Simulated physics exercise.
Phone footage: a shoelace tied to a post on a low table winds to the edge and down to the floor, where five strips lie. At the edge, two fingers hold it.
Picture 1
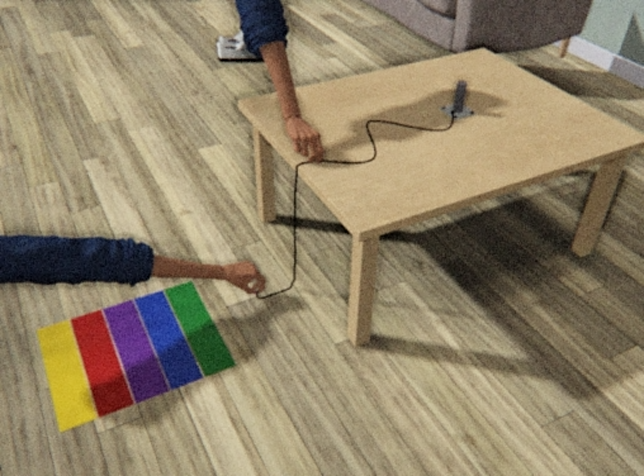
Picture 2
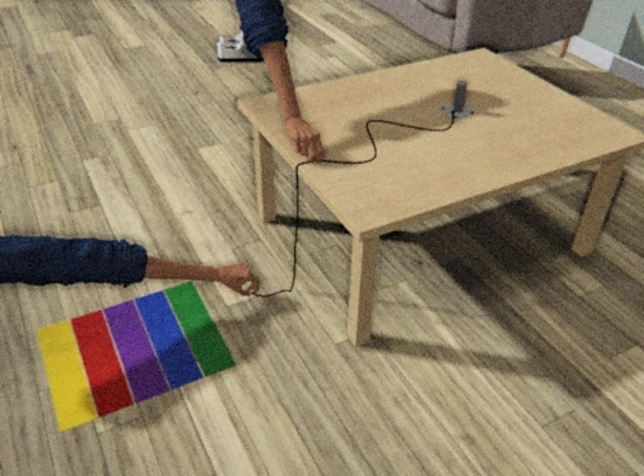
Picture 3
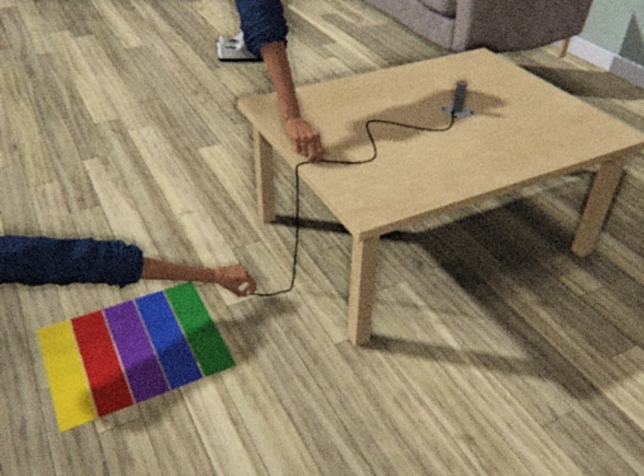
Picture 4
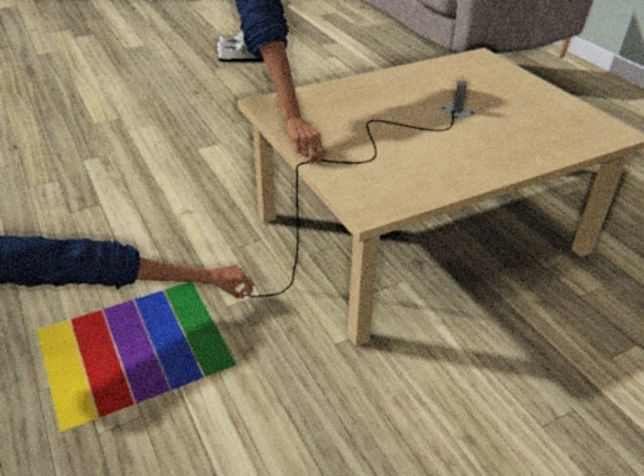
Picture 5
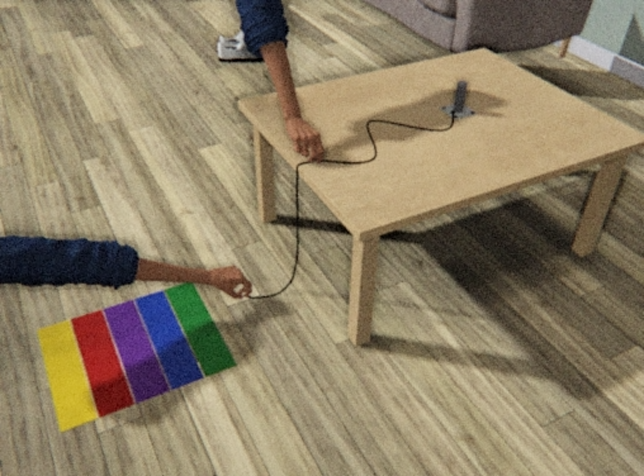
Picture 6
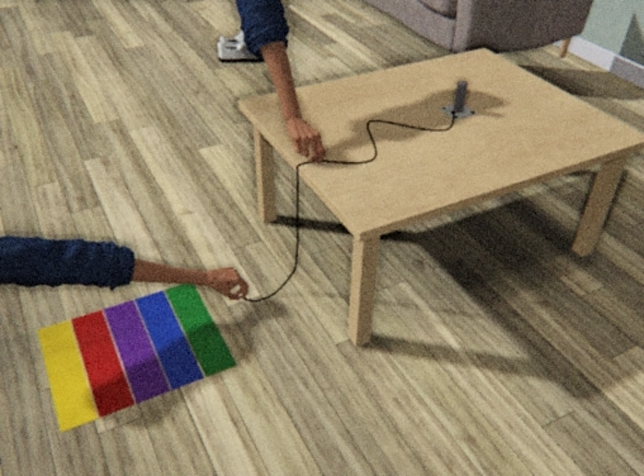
A hand pinches a black cord at the table edge while another draws its end slightly left.
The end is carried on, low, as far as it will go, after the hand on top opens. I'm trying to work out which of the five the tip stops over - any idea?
I would say the yellow one.
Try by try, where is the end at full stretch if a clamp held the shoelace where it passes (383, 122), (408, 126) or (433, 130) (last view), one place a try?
The three spots are (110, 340), (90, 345) and (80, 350), in that order.
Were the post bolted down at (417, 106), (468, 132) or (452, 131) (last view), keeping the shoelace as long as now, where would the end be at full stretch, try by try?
One per try, in order: (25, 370), (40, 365), (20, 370).
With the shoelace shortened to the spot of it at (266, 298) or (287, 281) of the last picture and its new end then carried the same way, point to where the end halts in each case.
For the first cut it's about (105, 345), and for the second about (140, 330).
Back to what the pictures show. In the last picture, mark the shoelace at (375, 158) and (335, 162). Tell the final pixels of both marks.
One ends up around (294, 165), the other around (261, 193).
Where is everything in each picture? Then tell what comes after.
End (258, 291); green (212, 354); blue (180, 366); purple (146, 378); red (111, 391); yellow (74, 405), in the first picture.
End (252, 293); shoelace through (450, 128) (381, 121) (376, 152) (313, 161) (298, 218) (294, 275), in the second picture.
End (249, 294), in the third picture.
End (246, 295); shoelace through (450, 128) (381, 121) (376, 152) (313, 161) (298, 218) (293, 275), in the fourth picture.
End (244, 296), in the fifth picture.
End (241, 297); shoelace through (450, 128) (382, 121) (376, 152) (314, 161) (297, 218) (292, 275), in the sixth picture.
A little later, end near (119, 338); over purple.
Next, end near (83, 350); over red.
When it is tight, end near (62, 357); over yellow. It halts on the yellow strip.
